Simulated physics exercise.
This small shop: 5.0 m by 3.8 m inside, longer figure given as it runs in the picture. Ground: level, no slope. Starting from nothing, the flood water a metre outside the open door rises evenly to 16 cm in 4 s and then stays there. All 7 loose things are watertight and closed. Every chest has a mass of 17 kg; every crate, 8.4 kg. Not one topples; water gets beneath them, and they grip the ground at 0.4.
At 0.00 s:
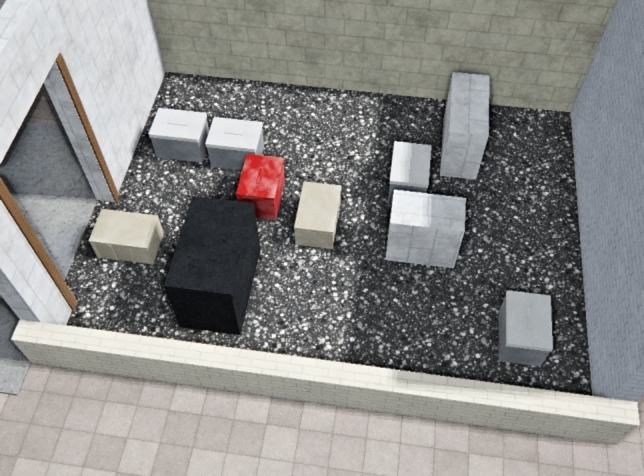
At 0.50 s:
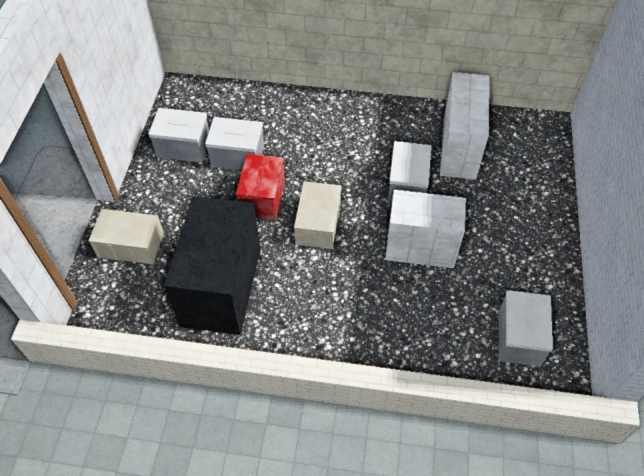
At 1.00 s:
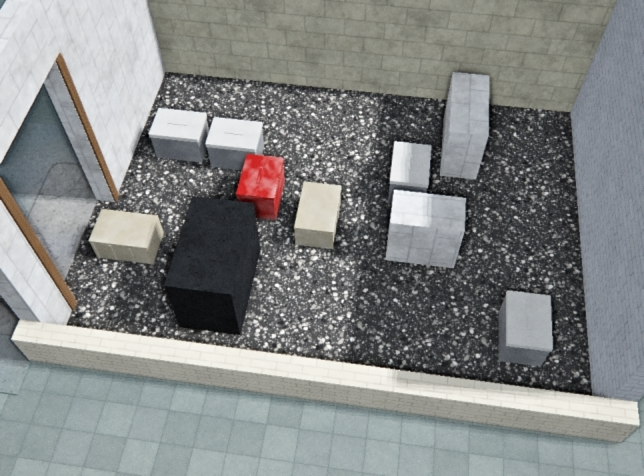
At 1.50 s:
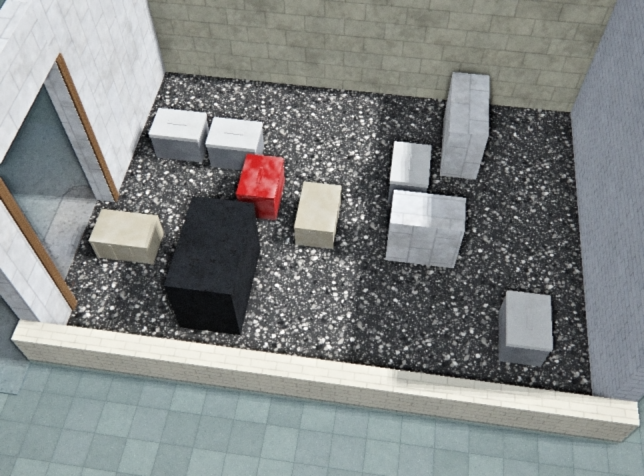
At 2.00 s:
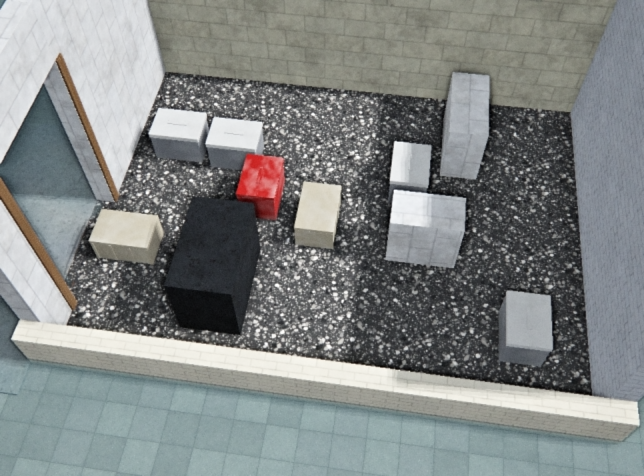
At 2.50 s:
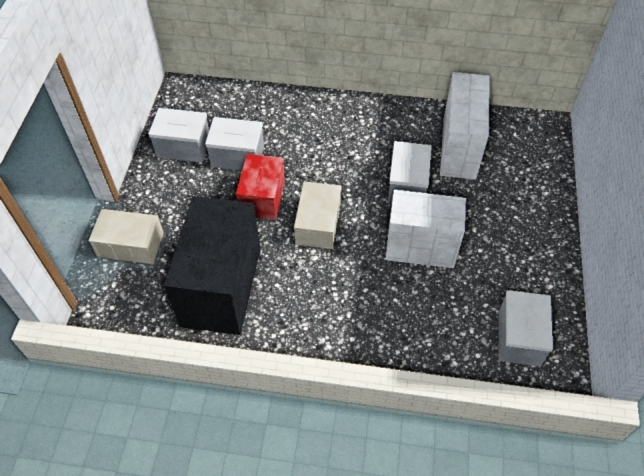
Shallow water spreading over the paving outside a small walled shop and through the left doorway, the crates inside staying still.
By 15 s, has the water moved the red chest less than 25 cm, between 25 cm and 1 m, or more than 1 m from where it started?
My money says it edges along a bit.
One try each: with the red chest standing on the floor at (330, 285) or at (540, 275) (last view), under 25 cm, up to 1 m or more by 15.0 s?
No real movement, then no real movement.
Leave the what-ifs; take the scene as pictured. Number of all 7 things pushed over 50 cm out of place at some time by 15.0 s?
By my count, 4.
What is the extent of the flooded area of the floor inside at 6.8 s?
I'd put it close to 9.5 m2.
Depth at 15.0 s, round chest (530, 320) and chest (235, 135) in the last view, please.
6 and 8 cm.
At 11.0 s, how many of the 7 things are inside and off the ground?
It comes to 2 of them.
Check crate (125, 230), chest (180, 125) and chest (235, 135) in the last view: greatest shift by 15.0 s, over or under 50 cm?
In that order: Above, below, above.
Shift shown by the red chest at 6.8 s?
Displacement near 30 cm.
After 3.5 s the red chest is near (260, 176), 0.0 m from its start, aground; 0 afloat.
After 6.8 s the red chest is near (285, 179), 0.3 m from its start, aground; 1 afloat.
After 11.0 s the red chest is near (292, 180), 0.3 m from its start, aground; 2 afloat.
After 15.0 s the red chest is near (319, 200), 0.7 m from its start, aground; 4 afloat.
